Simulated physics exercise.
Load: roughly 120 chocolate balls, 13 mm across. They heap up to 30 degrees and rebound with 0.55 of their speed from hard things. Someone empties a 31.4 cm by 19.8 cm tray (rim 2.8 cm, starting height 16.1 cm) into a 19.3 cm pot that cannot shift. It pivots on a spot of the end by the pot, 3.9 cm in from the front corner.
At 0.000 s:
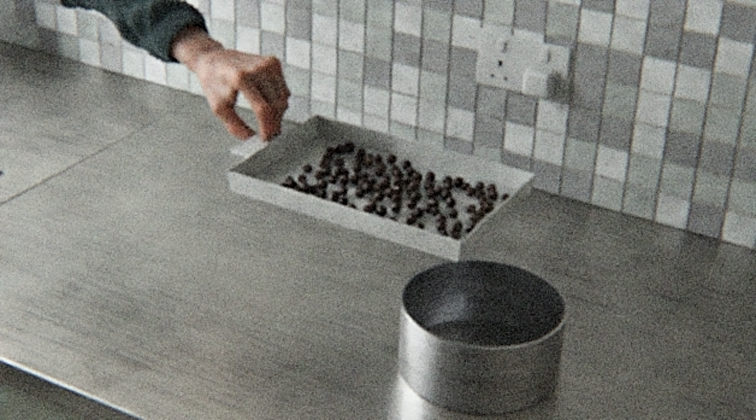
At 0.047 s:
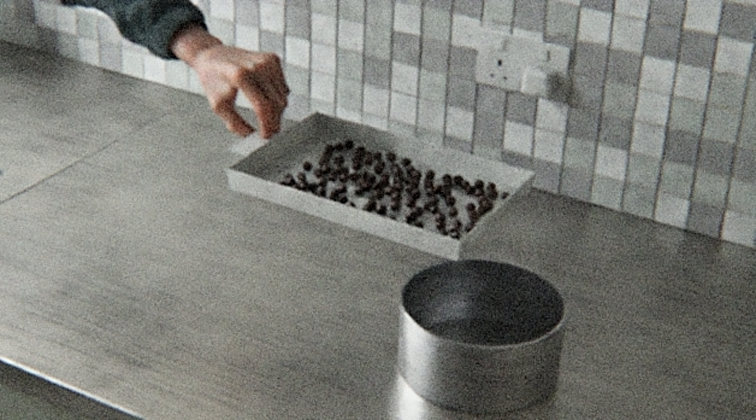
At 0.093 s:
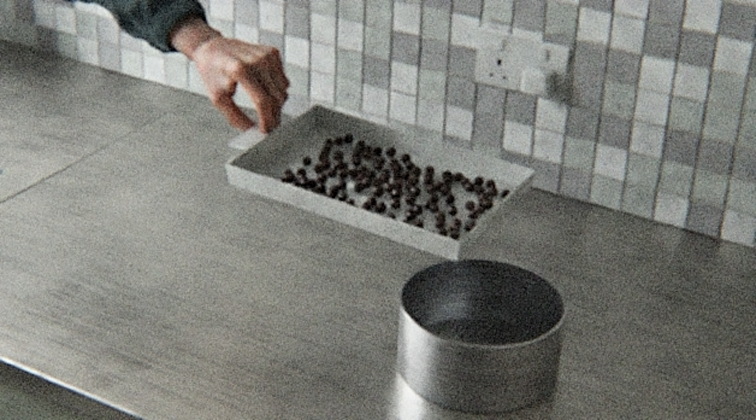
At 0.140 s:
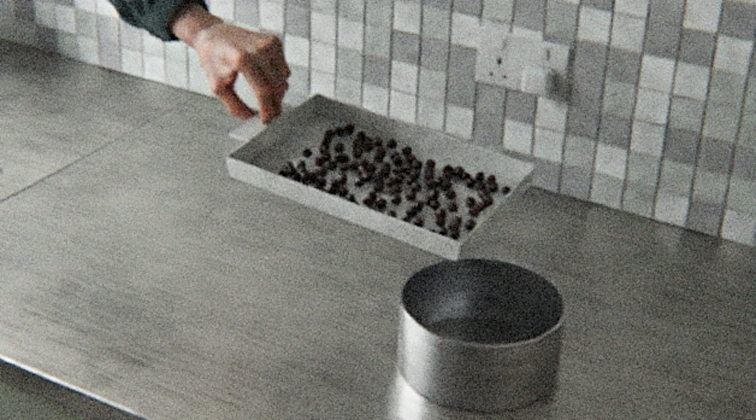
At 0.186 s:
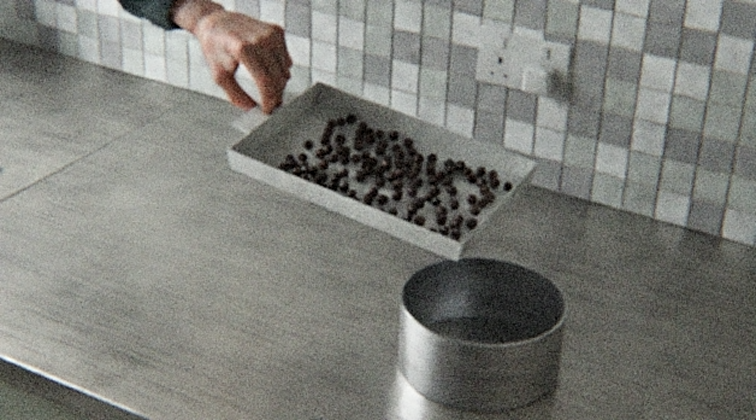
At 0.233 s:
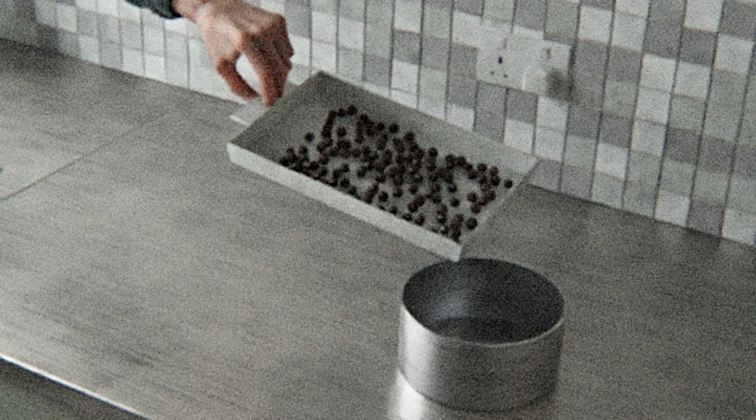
A shallow tray of small dark balls tilted slightly toward a metal pot on a countertop as a hand at its left end raised that side, while the balls stayed spread across it.
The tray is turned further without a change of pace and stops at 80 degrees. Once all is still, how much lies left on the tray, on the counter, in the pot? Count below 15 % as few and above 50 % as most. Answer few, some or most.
Tray: Most, counter: Few, pot: Few.
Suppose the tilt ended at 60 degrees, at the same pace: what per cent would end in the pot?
It would be near 5 per cent.
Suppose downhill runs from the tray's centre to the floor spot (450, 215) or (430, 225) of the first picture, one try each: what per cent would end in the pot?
Some 0 and 5 per cent.
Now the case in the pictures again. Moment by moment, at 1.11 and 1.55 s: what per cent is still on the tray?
In turn: 100, 95.
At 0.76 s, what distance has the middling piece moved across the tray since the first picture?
Some 7 cm.
Then, at 0.76 s, tilt 44 degrees; the tray holds 100 %, the pot 0 %.
After 1.11 s, tilt 66 degrees; the tray holds 100 %, the pot 0 %.
After 1.55 s, tilt 80 degrees; the tray holds 95 %, the pot 0 %.
In the end, at 2.6 s, tray 90 %, counter 5 %, pot 5 %.
